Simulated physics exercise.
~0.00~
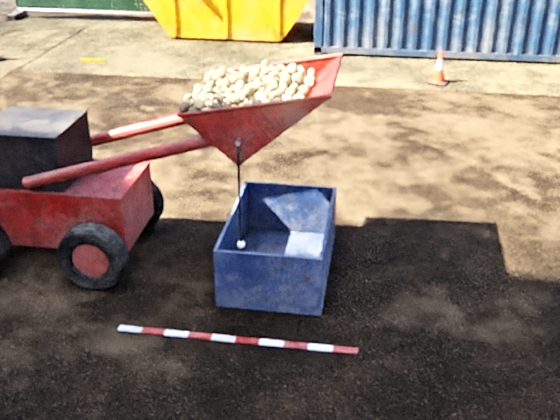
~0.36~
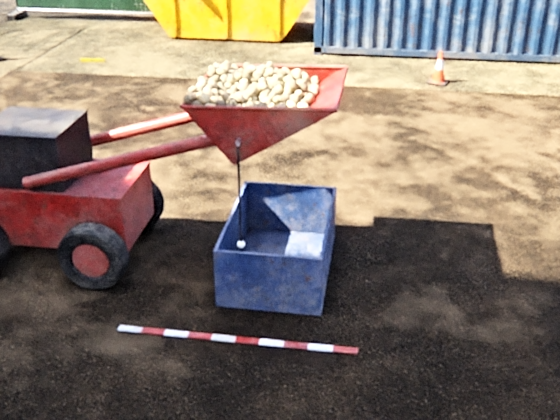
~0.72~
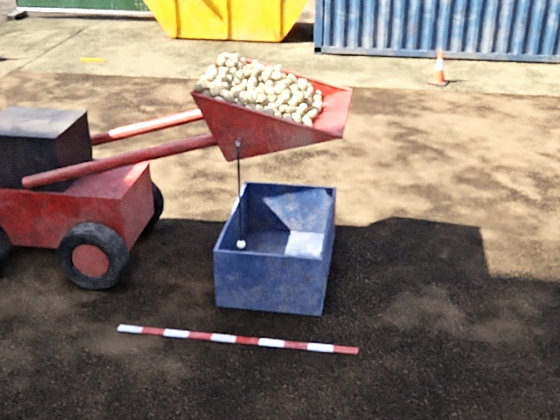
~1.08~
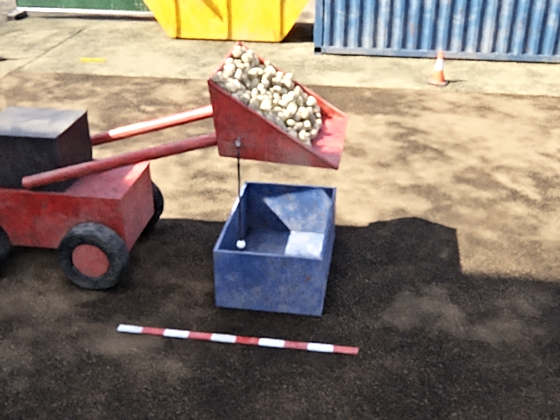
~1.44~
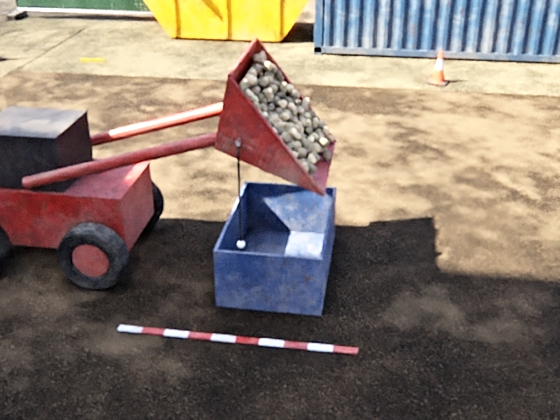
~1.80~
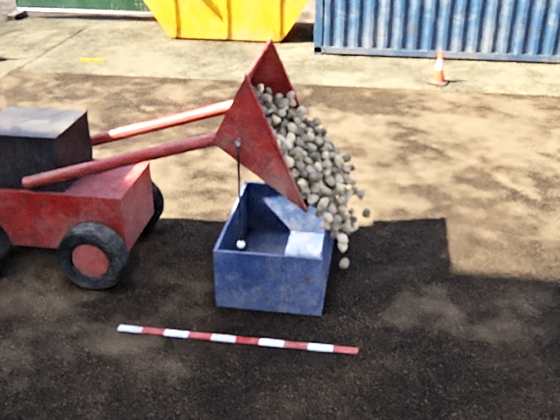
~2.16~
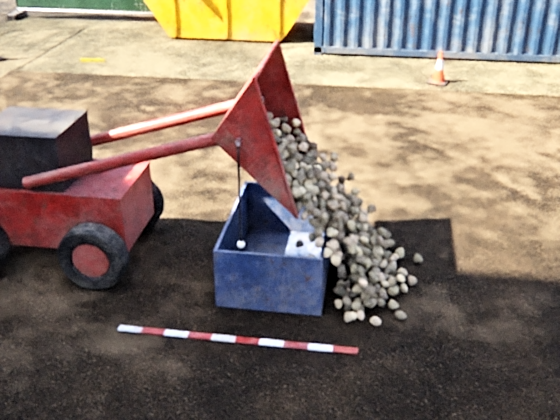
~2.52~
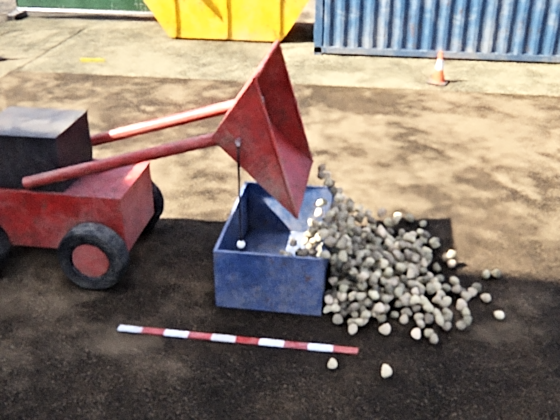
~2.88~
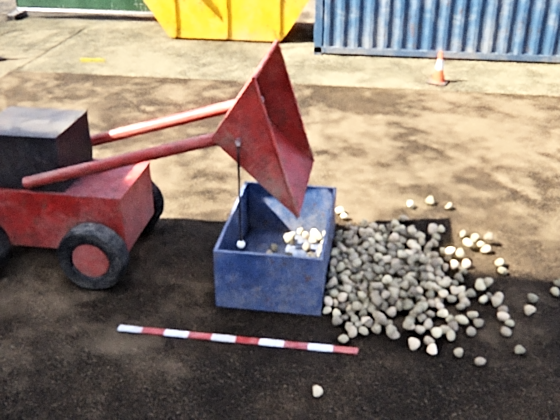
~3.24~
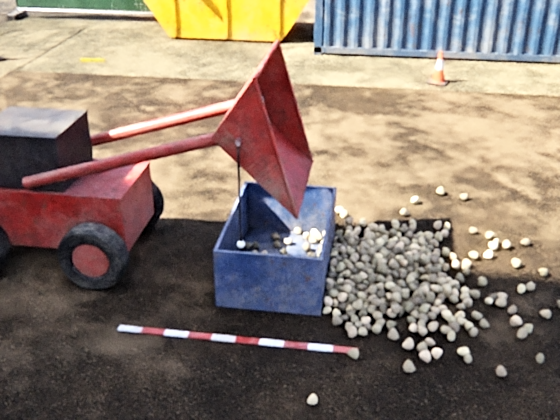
On a sunlit yard, a red loader tips its raised bucket of pale, rounded stones forward above a blue bin, and the load pours out to the right, mostly missing the bin and spreading over the ground beside it, with a few stones inside and the bucket left empty.
